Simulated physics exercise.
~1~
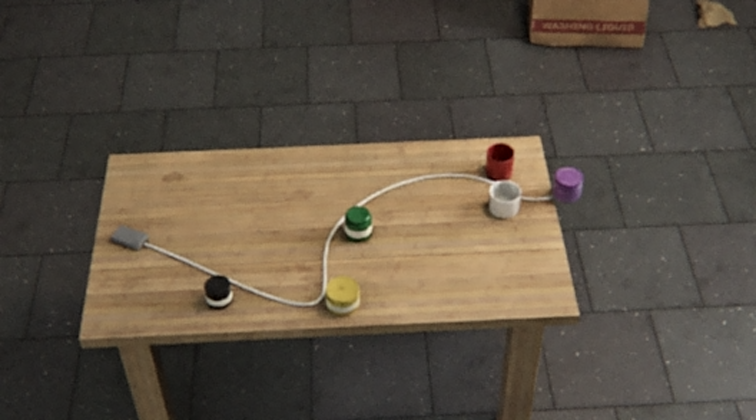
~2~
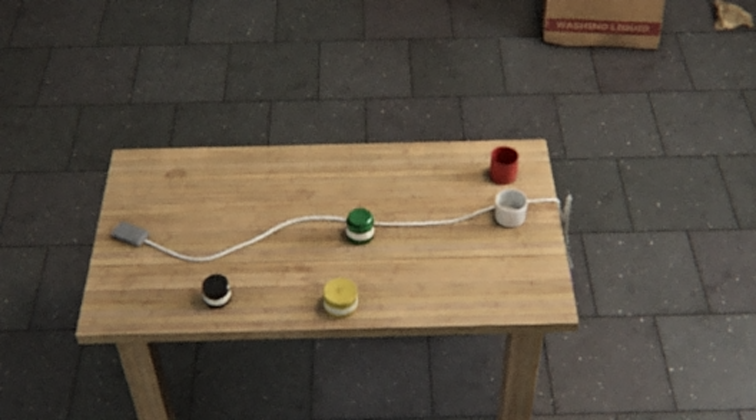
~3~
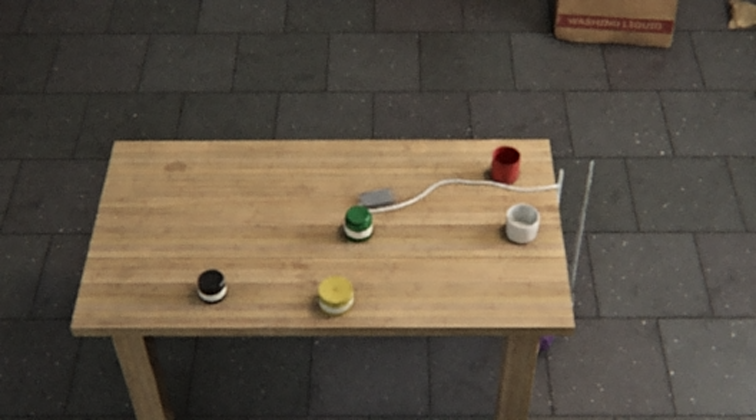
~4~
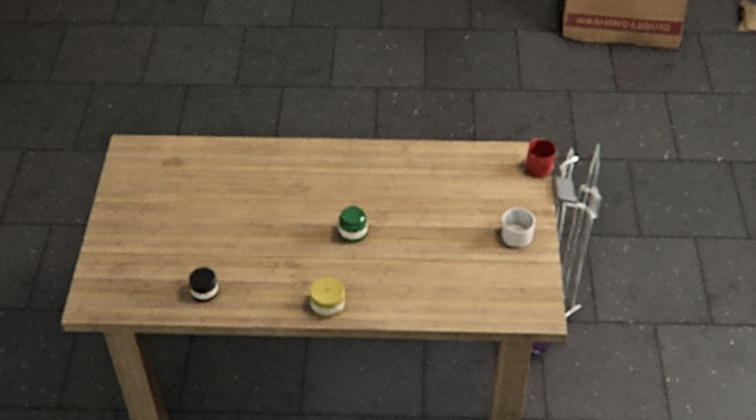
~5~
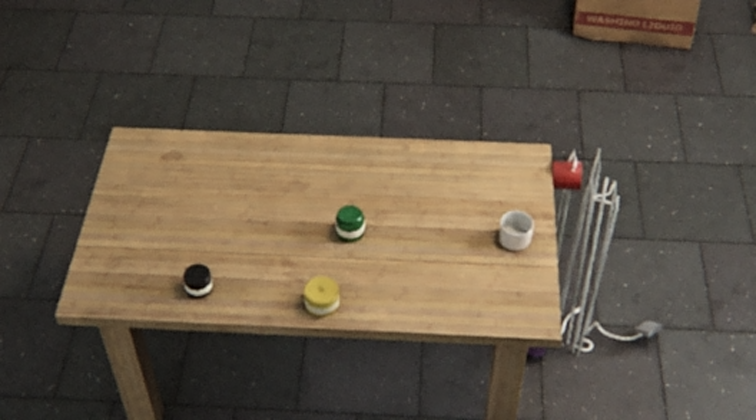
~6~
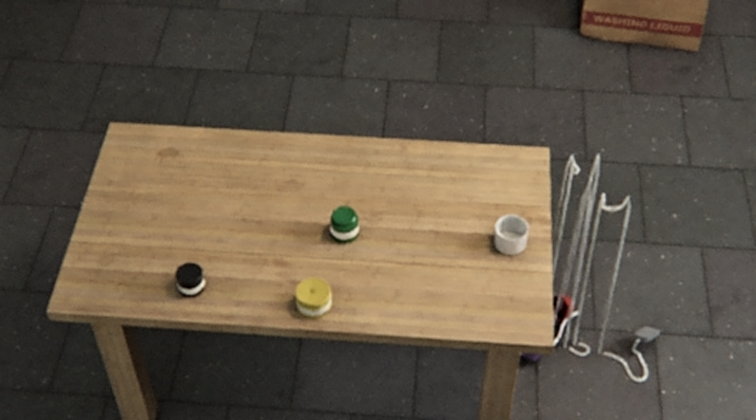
A purple object dropped off the right end of a wooden table, dragging its white cable and a grey phone over the edge, and the red cup toppled off too, while the white mug shifted slightly and stayed with the three jars.
